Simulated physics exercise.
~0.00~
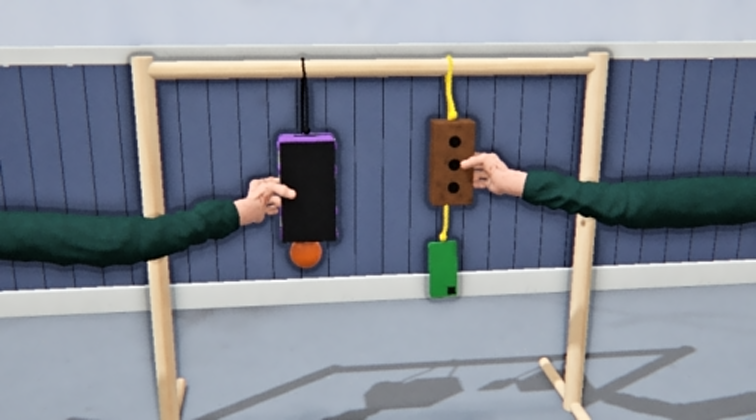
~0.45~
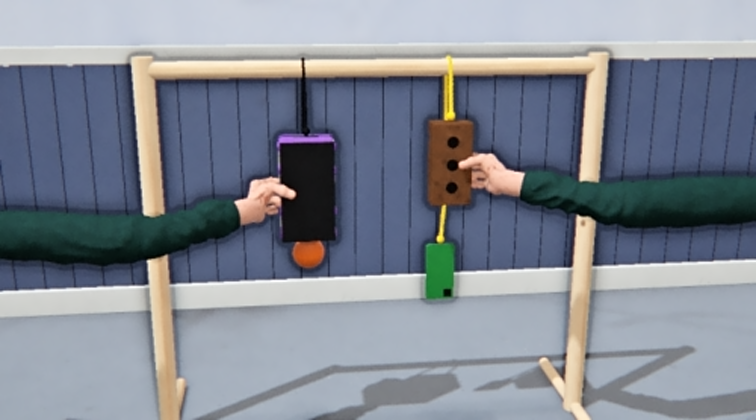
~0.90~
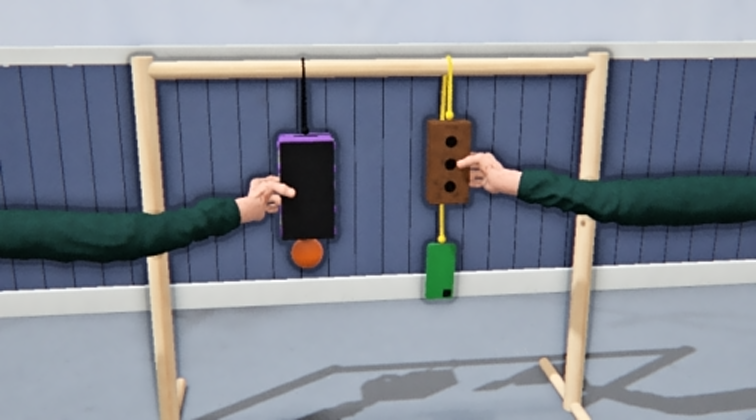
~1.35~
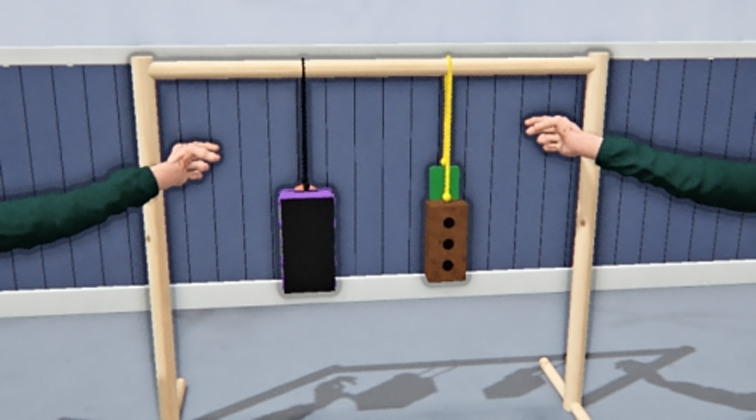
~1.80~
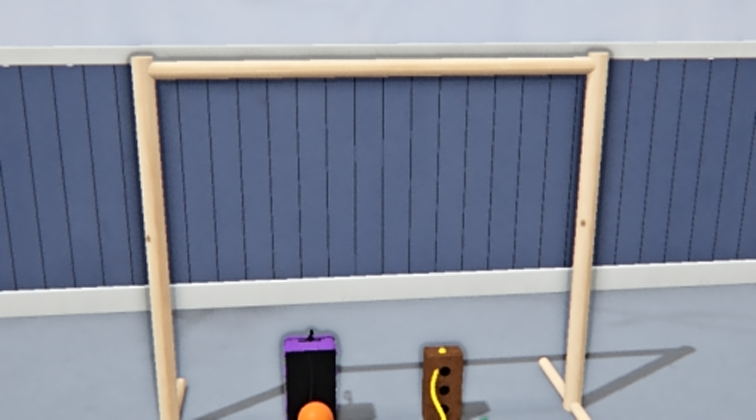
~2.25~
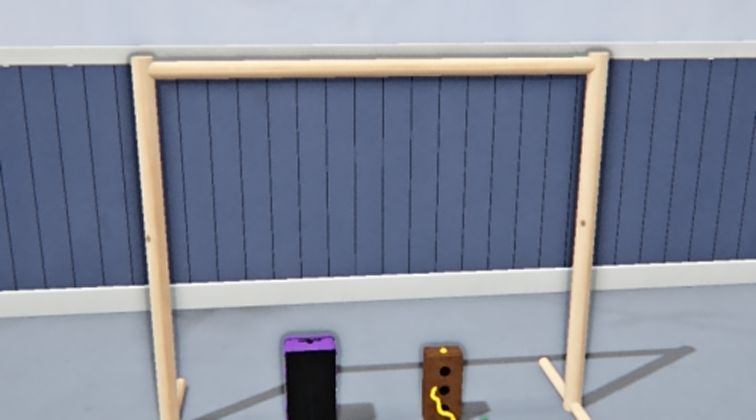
A purple-edged black case and a brown brick hung from a wooden bar, steadied by two hands, with an orange ball and a green phone dangling below; once the hands let go, both dropped and ended up on the floor beneath the empty bar.
